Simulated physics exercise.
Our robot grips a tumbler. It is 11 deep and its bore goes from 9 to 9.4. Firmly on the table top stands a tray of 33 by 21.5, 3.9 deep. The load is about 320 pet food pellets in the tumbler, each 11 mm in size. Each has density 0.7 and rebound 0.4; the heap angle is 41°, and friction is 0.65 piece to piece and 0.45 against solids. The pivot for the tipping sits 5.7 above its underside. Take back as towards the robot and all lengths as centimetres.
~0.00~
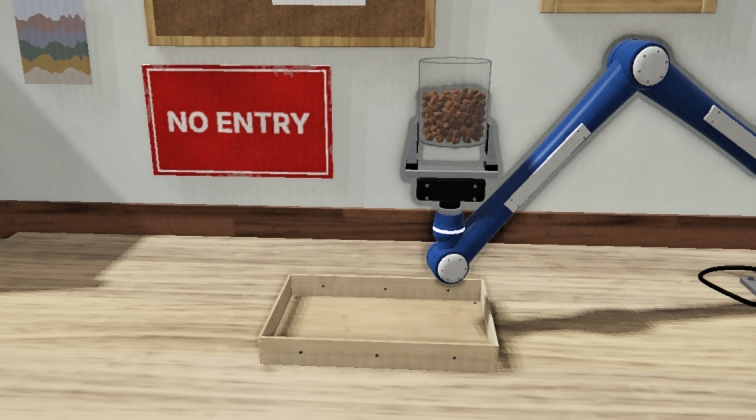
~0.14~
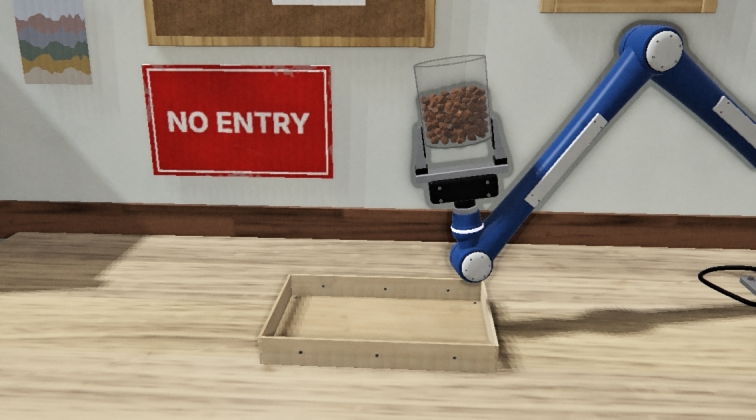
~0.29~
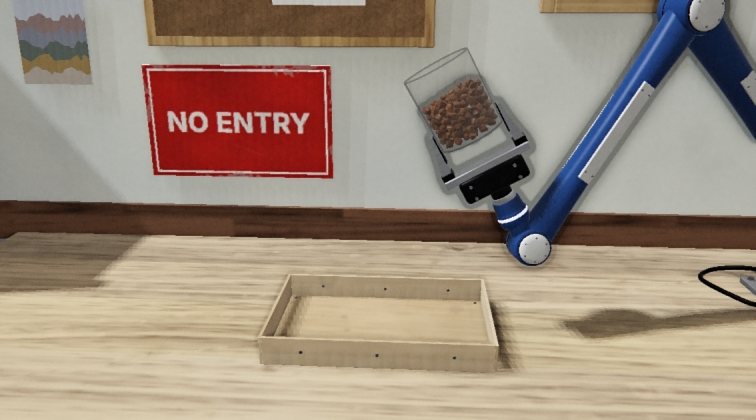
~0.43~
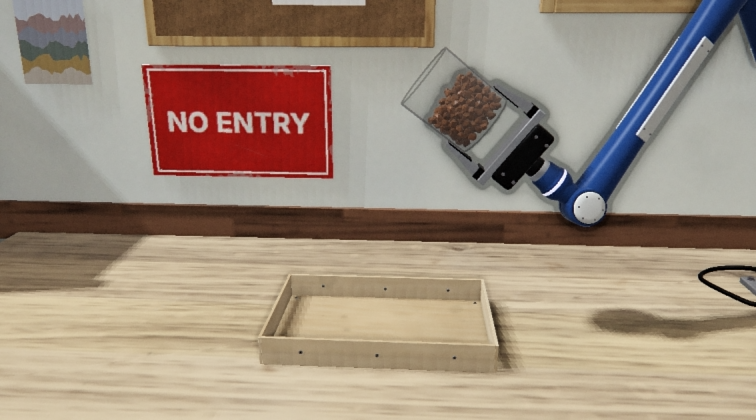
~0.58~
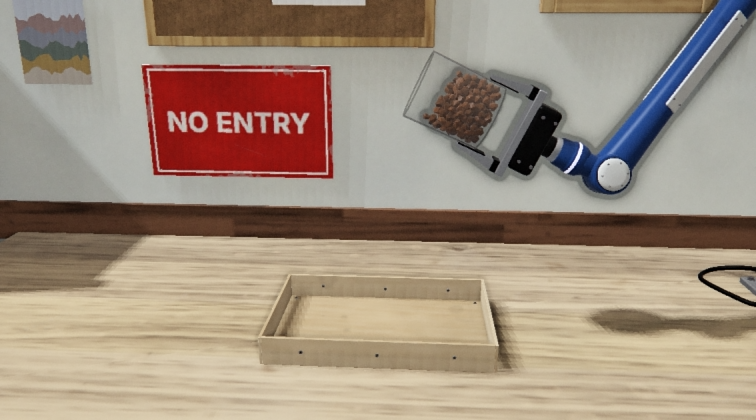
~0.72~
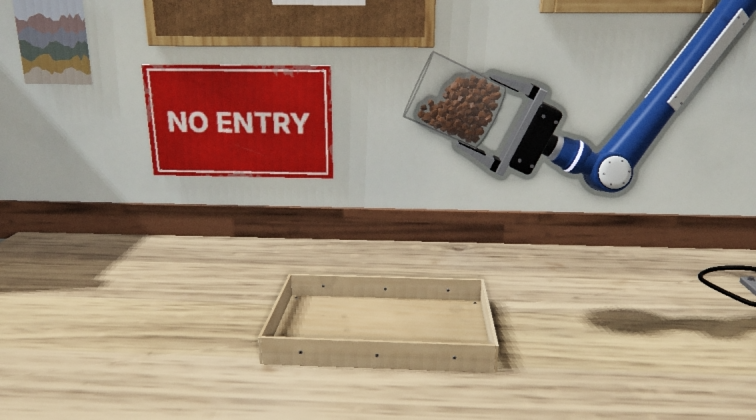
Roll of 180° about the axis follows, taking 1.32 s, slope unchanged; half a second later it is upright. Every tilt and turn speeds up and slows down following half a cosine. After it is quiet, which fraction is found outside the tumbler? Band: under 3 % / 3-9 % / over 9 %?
Less than 3 %.
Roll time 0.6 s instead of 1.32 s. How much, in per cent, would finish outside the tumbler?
Around 0 %.
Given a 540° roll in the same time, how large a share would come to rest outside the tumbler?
0 %.
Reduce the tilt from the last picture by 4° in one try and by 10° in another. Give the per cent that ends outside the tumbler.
About 0 and 0 per cent.
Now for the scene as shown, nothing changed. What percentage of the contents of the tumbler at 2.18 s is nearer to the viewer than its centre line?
Roughly 60 in every hundred.
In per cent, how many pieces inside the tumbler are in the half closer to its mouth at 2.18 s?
25 percent or so.
After 1.45 s, tipped 66°, highest piece 40 above the table; 317 in the tumbler.
After 2.18 s, tipped 55°, highest piece 39 above the table; 317 in the tumbler.
After 2.74 s, upright, highest piece 40 above the table; 317 in the tumbler.
After 3.44 s, upright, highest piece 40 above the table; 317 in the tumbler.
In the end, 317 in the tumbler. That is 0 % outside the tumbler.
